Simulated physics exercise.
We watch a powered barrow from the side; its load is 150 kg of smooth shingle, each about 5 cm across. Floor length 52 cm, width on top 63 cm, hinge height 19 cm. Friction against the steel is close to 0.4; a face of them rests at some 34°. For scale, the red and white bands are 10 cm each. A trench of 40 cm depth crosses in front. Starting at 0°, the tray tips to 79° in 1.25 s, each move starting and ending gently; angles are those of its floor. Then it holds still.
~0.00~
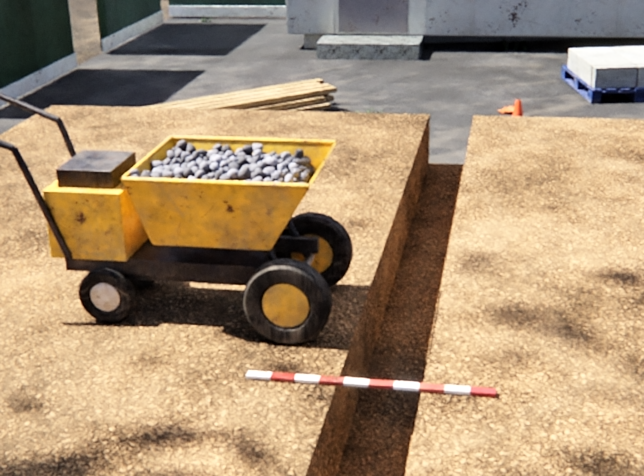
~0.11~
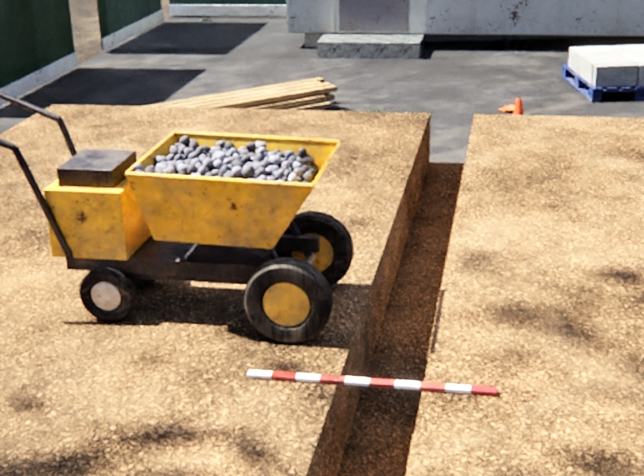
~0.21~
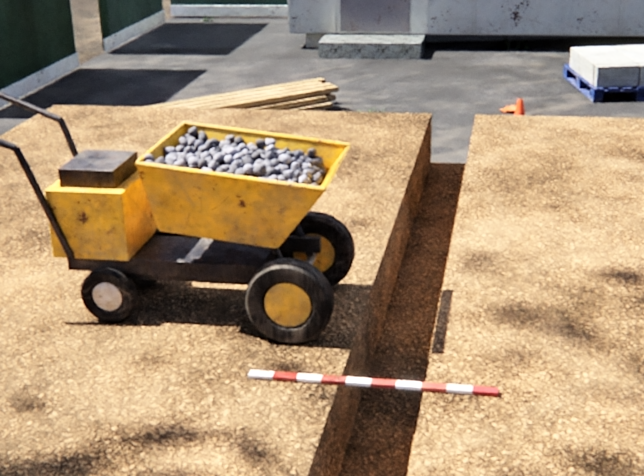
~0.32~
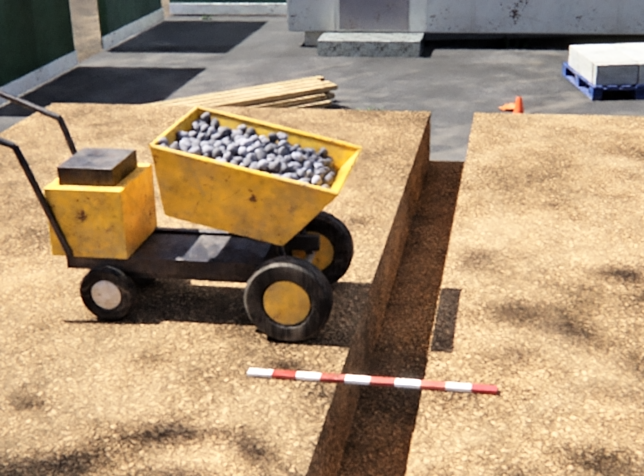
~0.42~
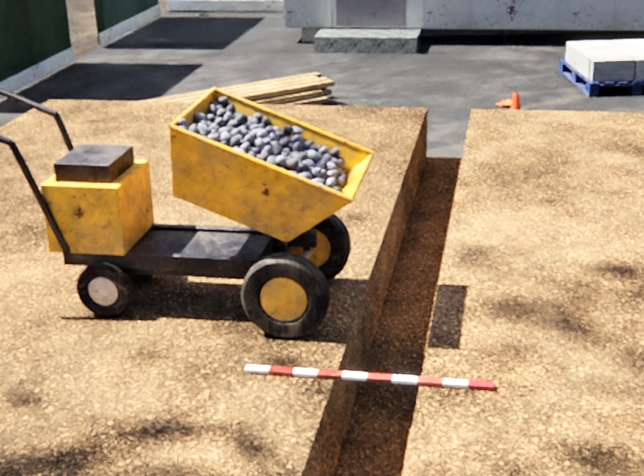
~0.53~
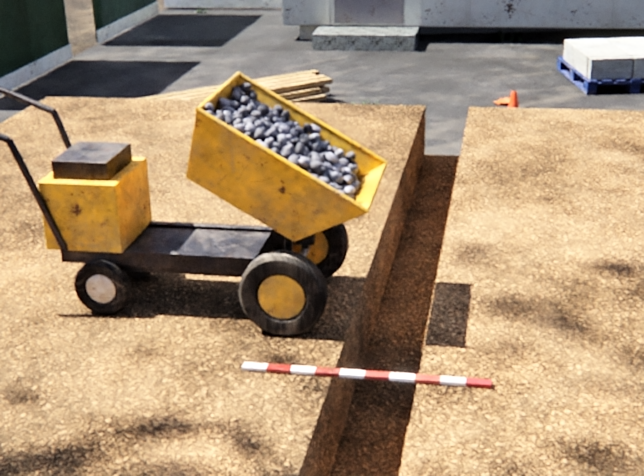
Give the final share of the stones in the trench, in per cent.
Close to 23 in a hundred.
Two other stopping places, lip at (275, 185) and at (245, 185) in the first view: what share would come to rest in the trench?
About 50 and 85 per cent.
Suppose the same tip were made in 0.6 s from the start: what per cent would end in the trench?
It would be near 10 per cent.
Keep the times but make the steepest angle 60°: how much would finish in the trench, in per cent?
It would be near 25 per cent.
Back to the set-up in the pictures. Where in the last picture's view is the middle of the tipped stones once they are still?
Their middle is at about (486, 312).
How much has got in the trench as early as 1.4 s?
Some 0 per cent.
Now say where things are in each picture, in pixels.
The tray is at 0°, its lip at (309, 186); the top of the load is at (216, 157), in the first frame.
Lip at (313, 186), floor tilted 2°, highest stones at (208, 153); the stones move at 0.3 m/s on average, in the second frame.
Lip at (324, 190), floor tilted 6°, highest stones at (200, 144); the stones move at 0.5 m/s on average, in the third frame.
Lip at (338, 194), floor tilted 13°, highest stones at (204, 129); the stones move at 0.7 m/s on average, in the fourth frame.
The tray is at 21°, its lip at (352, 200); the top of the load is at (220, 111); the stones move at 0.8 m/s on average, in the fifth frame.
The tray is at 31°, its lip at (368, 211); the top of the load is at (241, 96); the stones move at 0.9 m/s on average, in the sixth frame.
After 0.9 s the floor is at 67°; 99 % in the tray, 1 % in the trench, 1 % past the trench; the foremost stones are at (436, 263).
After 1.4 s the floor is at 79°; 40 % in the tray, 2 % in the trench, 58 % past the trench; the foremost stones are at (598, 312).
After 1.7 s the floor is at 79°; 13 % in the tray, 8 % in the trench, 79 % past the trench; the foremost stones are past the picture's edge.
After 3.7 s the floor is at 79°; 0 % in the tray, 23 % in the trench, 77 % past the trench; the foremost stones are past the picture's edge.
